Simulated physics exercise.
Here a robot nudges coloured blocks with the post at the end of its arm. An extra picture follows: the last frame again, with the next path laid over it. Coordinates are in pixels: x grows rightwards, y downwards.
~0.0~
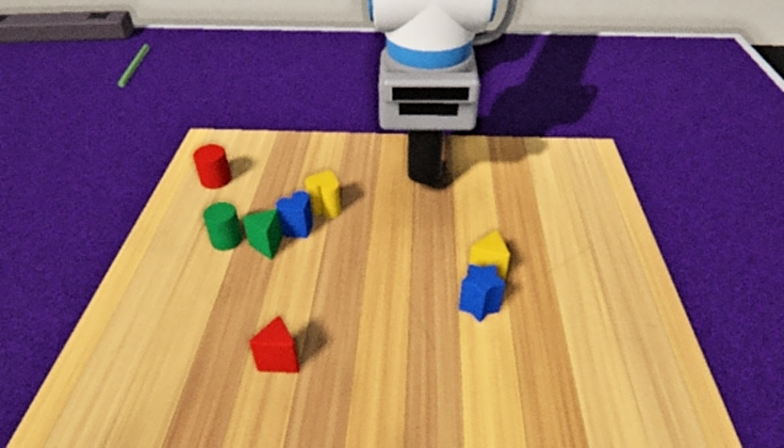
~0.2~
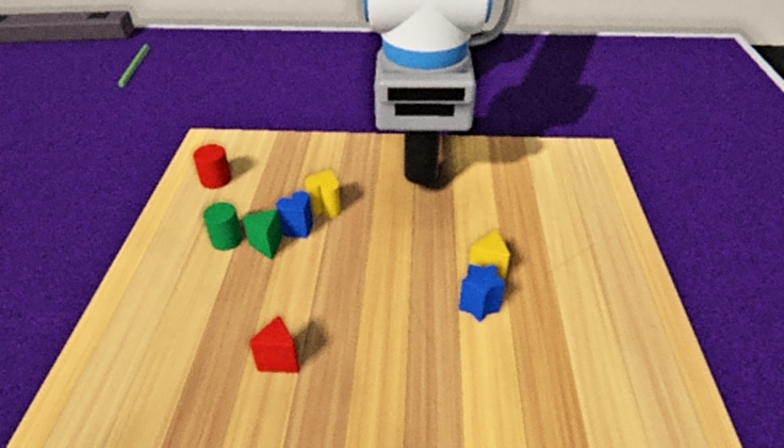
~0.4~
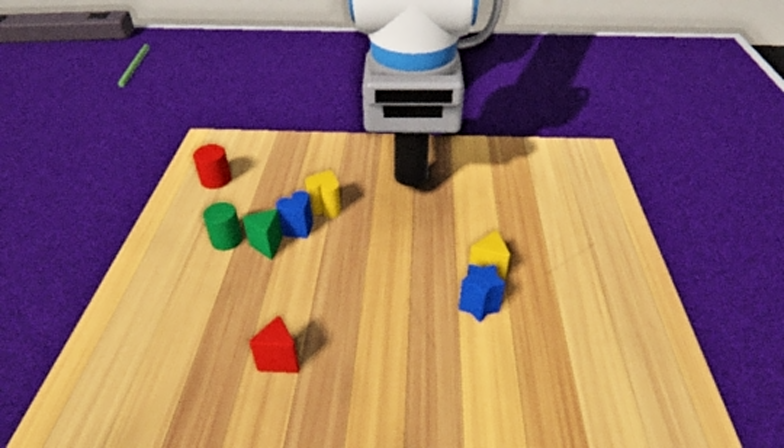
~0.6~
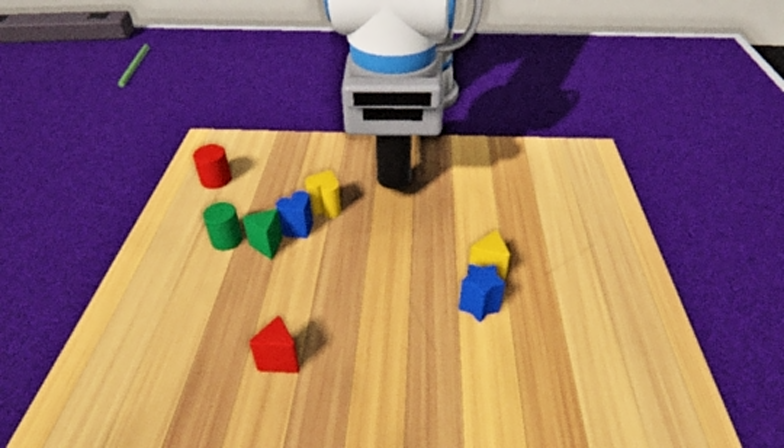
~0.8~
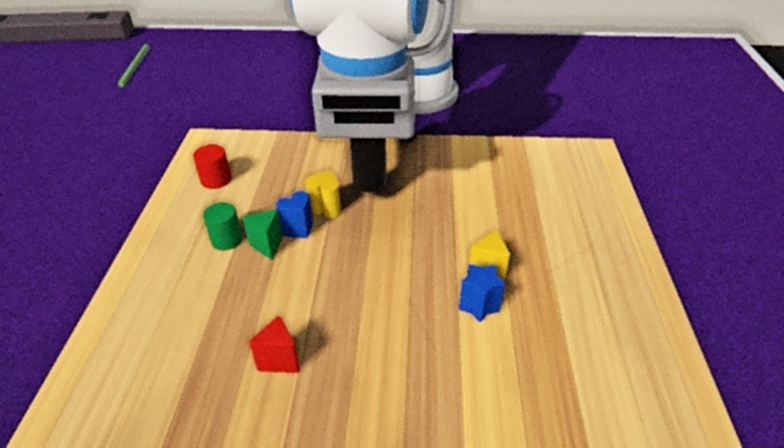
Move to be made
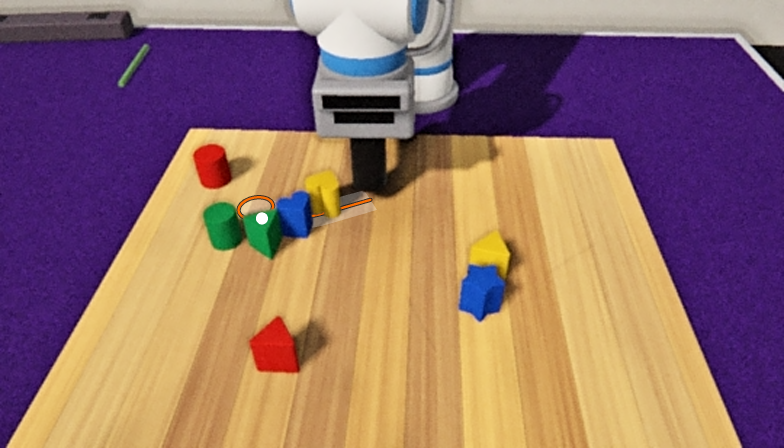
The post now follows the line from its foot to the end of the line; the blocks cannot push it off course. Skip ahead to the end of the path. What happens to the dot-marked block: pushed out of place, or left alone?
The dot-marked block is moved.
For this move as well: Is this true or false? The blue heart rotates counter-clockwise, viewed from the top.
That claim is true.
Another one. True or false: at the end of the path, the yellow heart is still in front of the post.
True - the claim holds.
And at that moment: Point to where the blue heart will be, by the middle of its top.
At the end it should sit near (267, 207).
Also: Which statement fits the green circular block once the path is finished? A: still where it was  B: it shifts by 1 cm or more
(A)
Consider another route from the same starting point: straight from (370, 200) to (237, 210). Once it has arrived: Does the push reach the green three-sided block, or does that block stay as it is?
Shifted out of place.
Path on the board, from (370, 200) via (333, 211) and (292, 217), ending at (256, 208); the dot is on the green three-sided block.
The first path, step by step. One third of the way, post (330, 193); green three-sided block (255, 223); blue heart (285, 204), turned 15° anticlockwise; yellow heart (298, 184), turned 15° clockwise.
Two thirds of the way, post (289, 199); green three-sided block (251, 228), turned 20° clockwise; blue heart (269, 207), turned 75° anticlockwise; yellow heart (257, 185), turned 40° clockwise.
At the end, post (252, 190); green circular block in place; green three-sided block (251, 228), turned 20° clockwise; blue heart (267, 207), turned 80° anticlockwise; yellow heart (219, 180), turned 15° clockwise.
